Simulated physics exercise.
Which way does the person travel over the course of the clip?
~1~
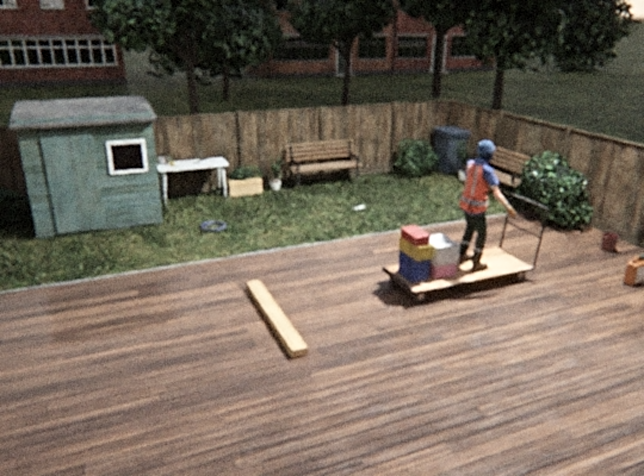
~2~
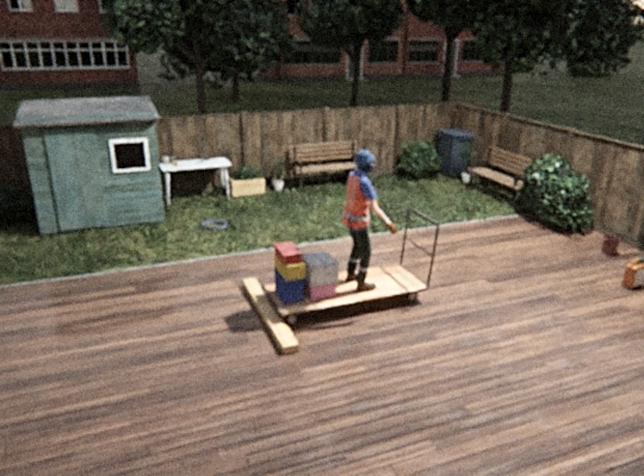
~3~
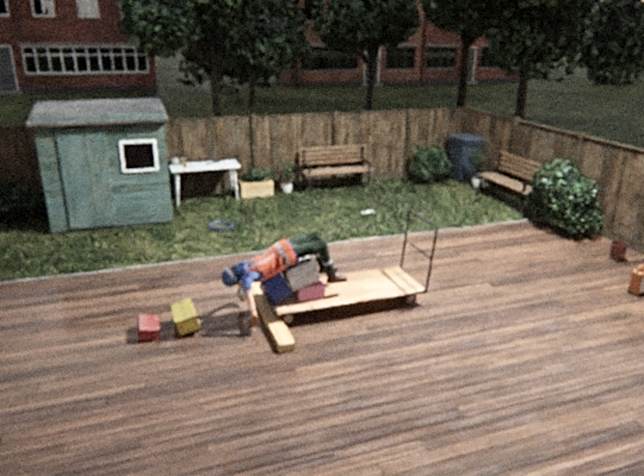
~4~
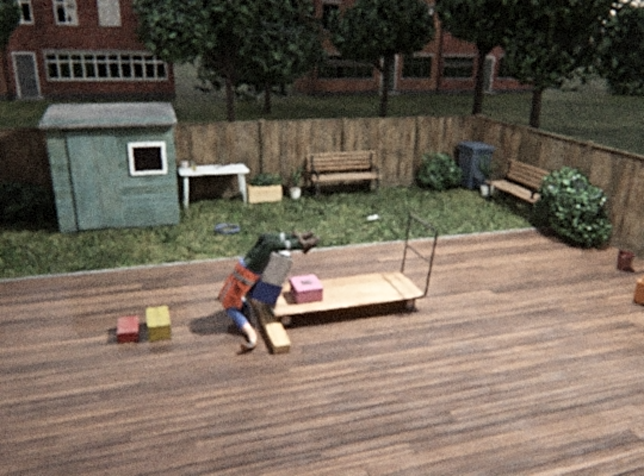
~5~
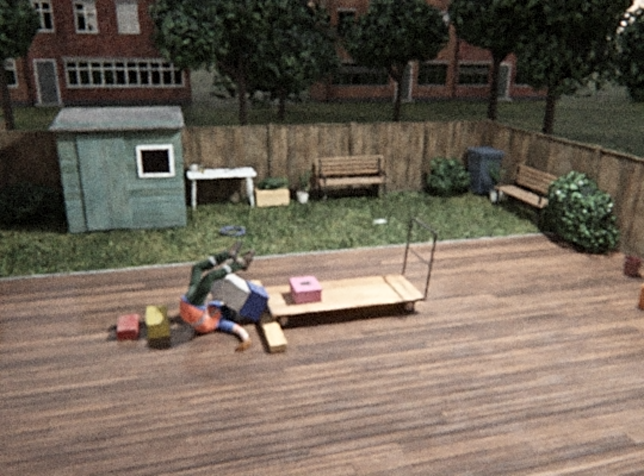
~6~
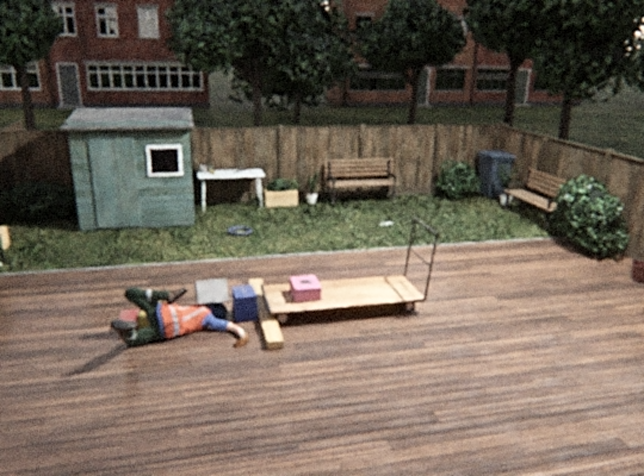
The person moves to the left, first riding on the trolley and then tumbling over its front onto the decking.
To begin with, a person in an orange vest and blue cap rides a flatbed trolley leftward across wooden decking, with colourful boxes stacked near its front. The trolley reaches a low wooden sill and stops against it. The red and yellow boxes fly off over the front and land on the decking, while the person pitches headfirst over the remaining load. The person tumbles across the sill as the blue and white boxes topple off too. Finally, the person lies sprawled on the decking beside the fallen boxes, and only the pink box remains on the trolley.
